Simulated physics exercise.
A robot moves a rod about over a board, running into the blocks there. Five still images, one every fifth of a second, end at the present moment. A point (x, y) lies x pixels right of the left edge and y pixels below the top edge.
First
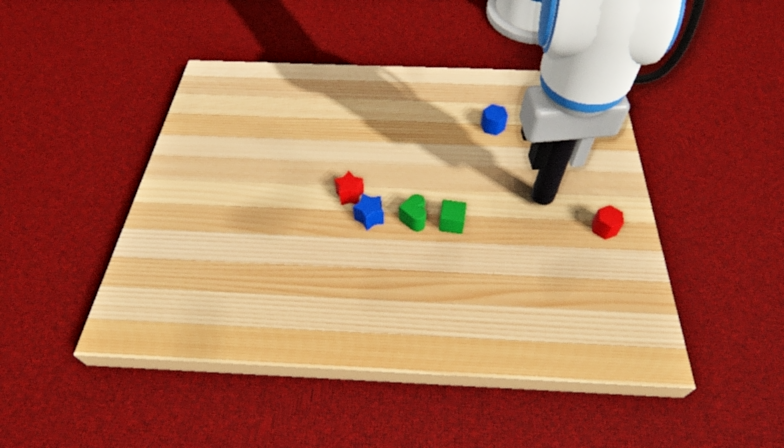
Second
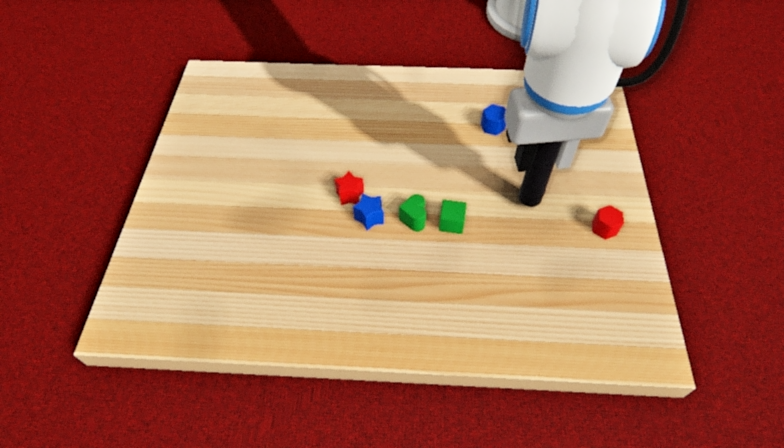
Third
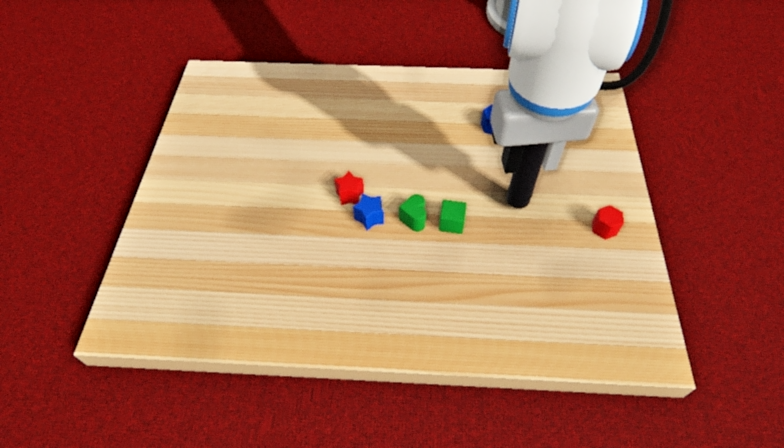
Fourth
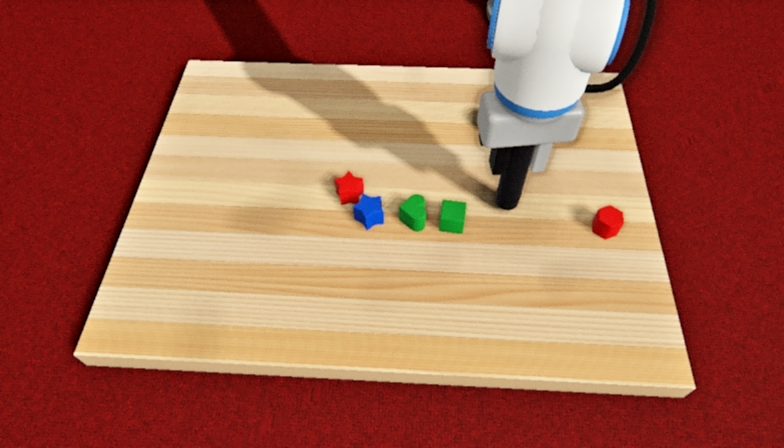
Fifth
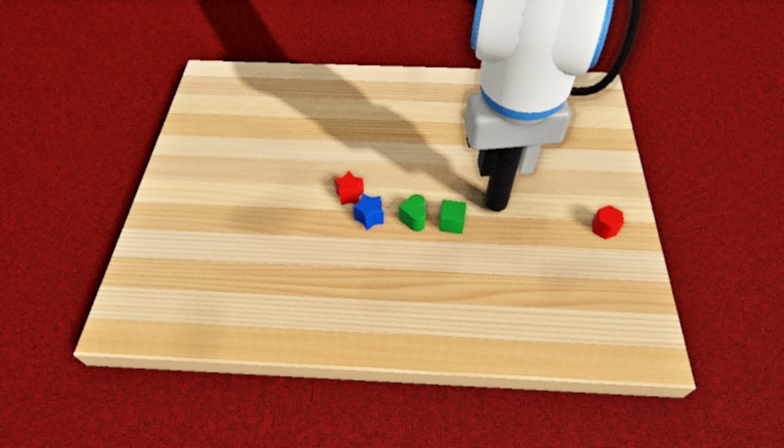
Robot arm sliding a black rod steadily left across a wooden board, nearing a green block while the scattered blocks stay still.
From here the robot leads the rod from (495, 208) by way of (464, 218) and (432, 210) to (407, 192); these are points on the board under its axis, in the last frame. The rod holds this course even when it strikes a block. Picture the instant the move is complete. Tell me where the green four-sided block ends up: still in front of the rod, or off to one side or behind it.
The rod has moved past the green four-sided block by the time the path ends.
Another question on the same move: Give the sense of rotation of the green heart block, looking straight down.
It goes clockwise.
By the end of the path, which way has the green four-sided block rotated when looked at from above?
Viewed from overhead, the green four-sided block winds up turned anticlockwise.
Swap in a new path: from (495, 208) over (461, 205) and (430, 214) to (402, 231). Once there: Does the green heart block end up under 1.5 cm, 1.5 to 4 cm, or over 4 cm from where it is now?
Shift of over 4 cm.
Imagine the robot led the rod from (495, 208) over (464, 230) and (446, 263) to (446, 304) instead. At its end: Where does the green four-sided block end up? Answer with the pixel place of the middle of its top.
Close to (434, 218).
On the path given first. One third of the way, rod at (464, 214); green four-sided block at (442, 215).
Two thirds of the way, rod at (432, 205); green heart block at (406, 208), turned 45° clockwise; green four-sided block at (427, 219), turned 60° anticlockwise.
At the end, rod at (407, 187); blue star in place; green heart block at (406, 208), turned 45° clockwise; green four-sided block at (427, 219), turned 60° anticlockwise.
